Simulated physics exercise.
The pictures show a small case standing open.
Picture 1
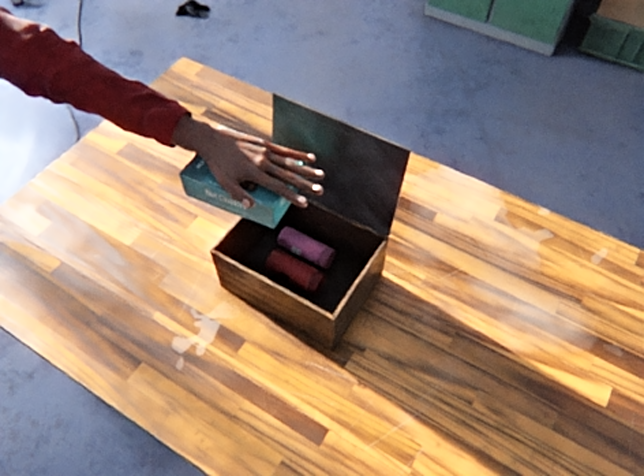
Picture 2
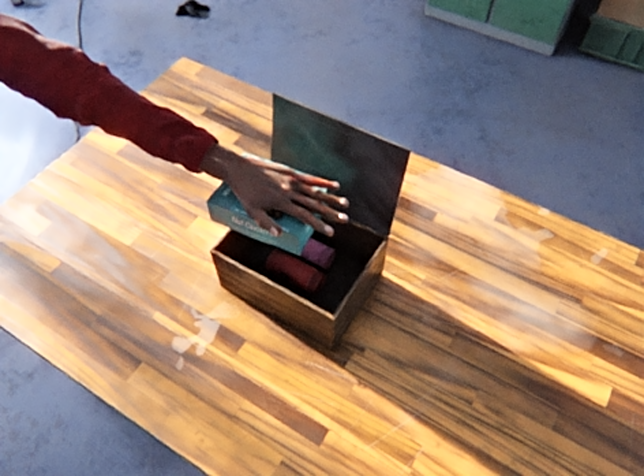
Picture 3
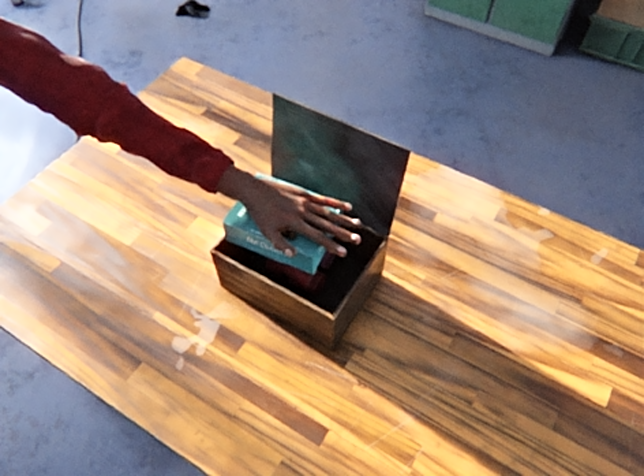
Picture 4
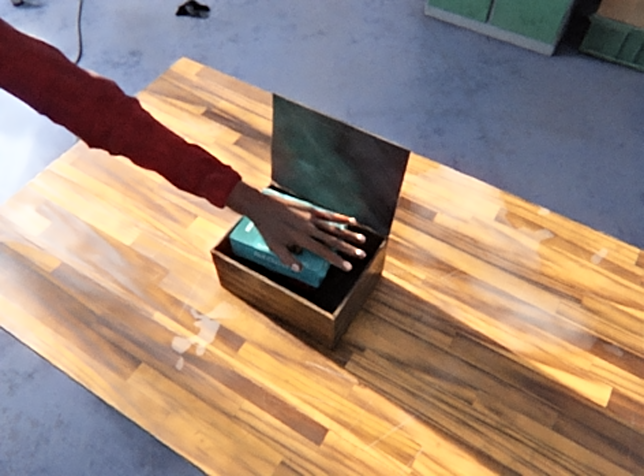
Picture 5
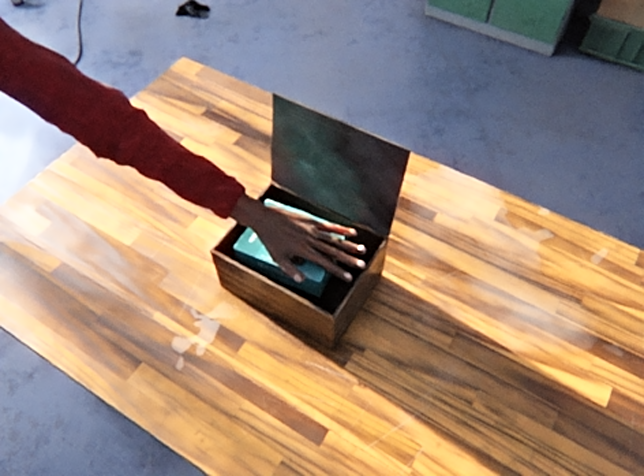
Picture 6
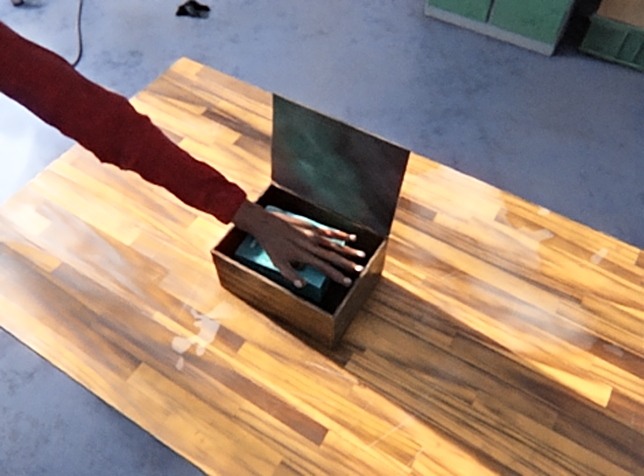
An arm in a dark red sleeve reaches from the left over a striped wooden table, seen from above at an angle in a room with a blue-grey floor. On the table stands an open wooden case with a dark raised lid, holding a purple and a red cylinder, with green cabinets at upper right. The hand carries a teal box rightward and lowers it into the case over the cylinders, still holding it, while the camera stays still.
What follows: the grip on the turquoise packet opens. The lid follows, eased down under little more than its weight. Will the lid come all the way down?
In the end the lid closes.
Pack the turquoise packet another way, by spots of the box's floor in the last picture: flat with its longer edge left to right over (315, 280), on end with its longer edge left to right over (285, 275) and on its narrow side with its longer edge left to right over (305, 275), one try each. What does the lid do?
In the first case it shuts flat; in the second case it is held up; in the third case it sits on the rim.
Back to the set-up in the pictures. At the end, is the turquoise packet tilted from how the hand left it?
The turquoise packet stays as placed.
Then, 1.40 s later than the last frame, lid 75° above the rim; turquoise packet moved a little near (297, 247).
Then, 1.80 s later than the last frame, lid 32° above the rim; turquoise packet moved a little near (297, 247).
When it is over, lid shut; all 3 as before. End places, in pixels of the last picture, turquoise packet near (297, 247).
